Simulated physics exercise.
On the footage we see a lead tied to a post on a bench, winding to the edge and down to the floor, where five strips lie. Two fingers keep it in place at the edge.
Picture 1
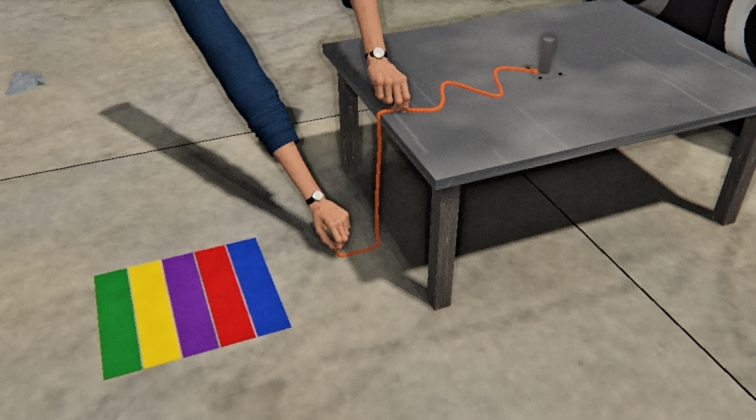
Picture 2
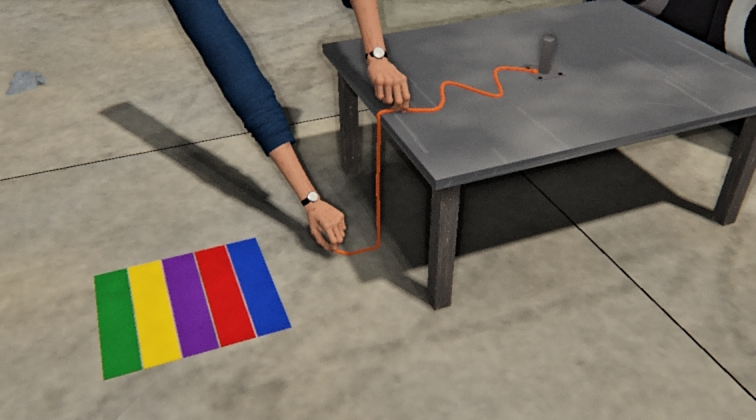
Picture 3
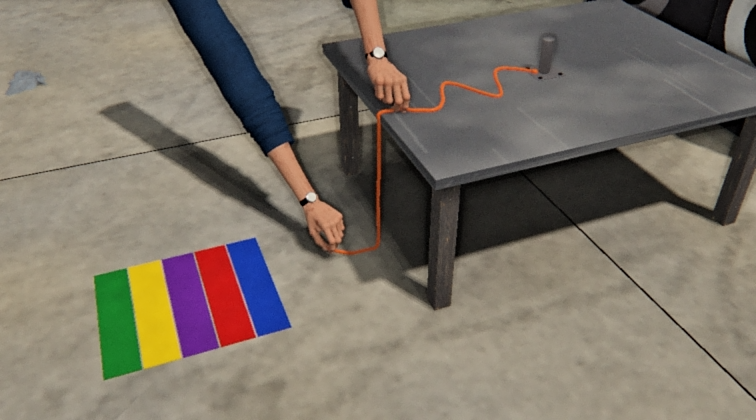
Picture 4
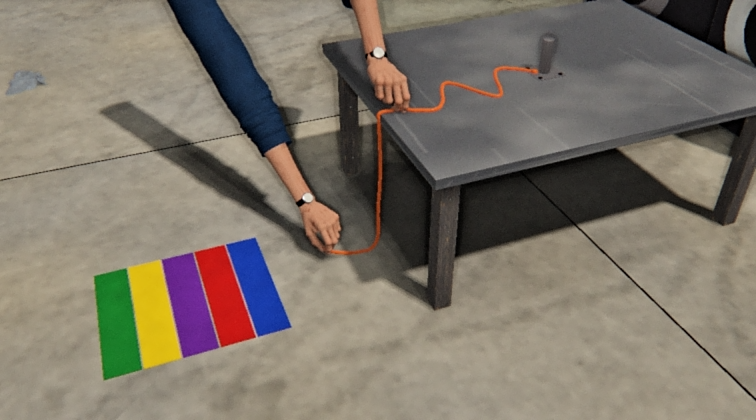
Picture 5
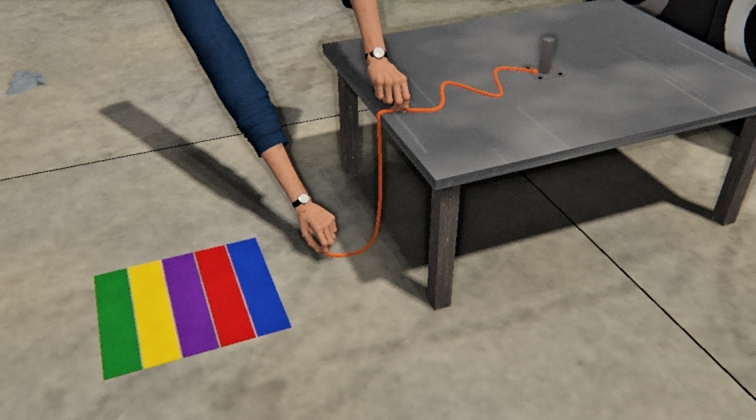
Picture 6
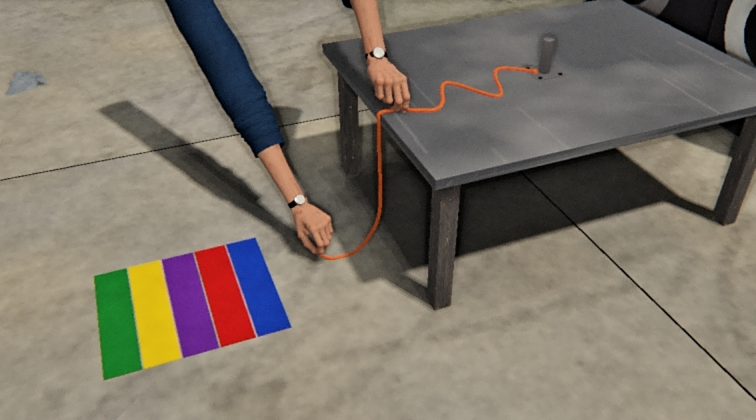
A hand in a dark blue sleeve, holding the loose end of an orange cord just above a concrete floor, shifts slightly leftward, and the hanging cord's lower bend grows rounder. Seen from above at an angle by a still camera, another hand presses the cord at the grey table's edge, where it winds from a short post. Green, yellow, purple, red and blue strips lie at lower left.
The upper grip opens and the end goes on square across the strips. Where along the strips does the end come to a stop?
Above the green strip.
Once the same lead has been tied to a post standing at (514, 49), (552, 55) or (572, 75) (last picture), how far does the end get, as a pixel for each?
First (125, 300), then (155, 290), then (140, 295).
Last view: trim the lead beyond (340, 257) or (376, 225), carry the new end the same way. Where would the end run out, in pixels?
Case by case: (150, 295), then (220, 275).
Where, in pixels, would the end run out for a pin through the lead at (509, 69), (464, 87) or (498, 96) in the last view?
Estimated spots in sequence: (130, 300), (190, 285), (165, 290).
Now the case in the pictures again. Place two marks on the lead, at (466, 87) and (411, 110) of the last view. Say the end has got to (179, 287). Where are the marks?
Point 1 - (418, 101); point 2 - (362, 170).
Soon after, end near (179, 287); over purple.
Then, end near (137, 297); over yellow.
At full stretch, end near (113, 303); over green. The end stops over the green strip.
